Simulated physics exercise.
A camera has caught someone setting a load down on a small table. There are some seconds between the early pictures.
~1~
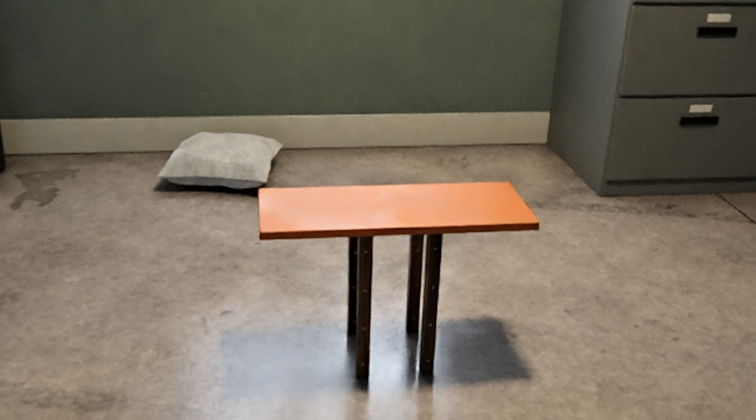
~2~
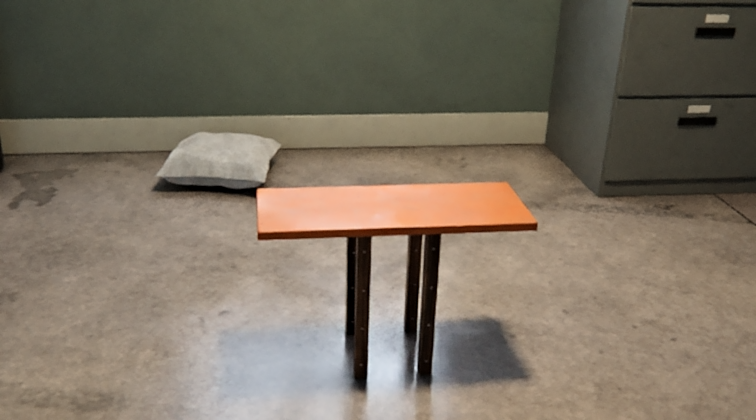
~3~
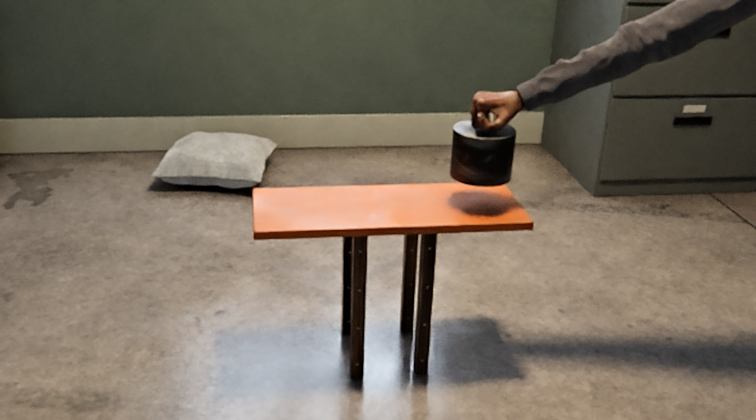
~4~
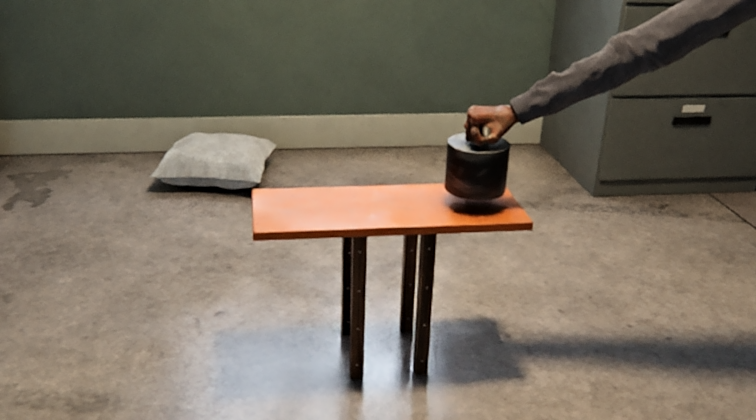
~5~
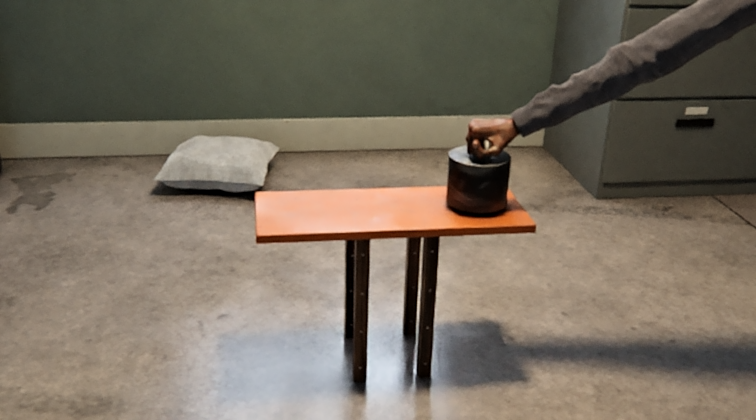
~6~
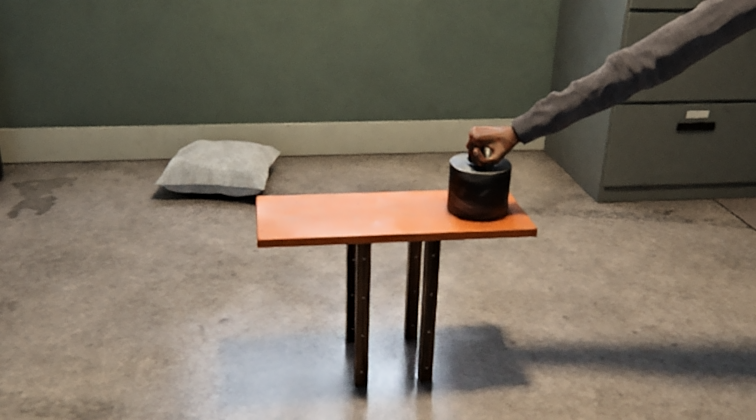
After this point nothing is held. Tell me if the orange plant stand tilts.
I reckon it will fail to stand there by itself.
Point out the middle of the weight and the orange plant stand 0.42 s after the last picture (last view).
The weight around (536, 208); the orange plant stand around (448, 210).
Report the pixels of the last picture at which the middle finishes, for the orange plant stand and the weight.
The orange plant stand at (539, 254), the weight at (676, 322).
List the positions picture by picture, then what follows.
In the first frame, orange plant stand (394, 209).
In the second frame, orange plant stand (392, 209).
In the third frame, still on the way; orange plant stand (388, 209); weight (483, 153).
In the fourth frame, still on the way; orange plant stand (388, 209); weight (477, 166).
In the fifth frame, still on the way; orange plant stand (391, 212); weight (478, 178).
In the sixth frame, in place, still held; orange plant stand (392, 216); weight (479, 186).
Then, 0.42 s later than the last frame, orange plant stand tilted by 19° near (448, 210).
Then, 0.58 s later than the last frame, orange plant stand tilted by 48° near (518, 234).
Then, 0.70 s later than the last frame, orange plant stand tilted by 65° near (552, 250).
When it is over, the orange plant stand tips up, near (539, 254).
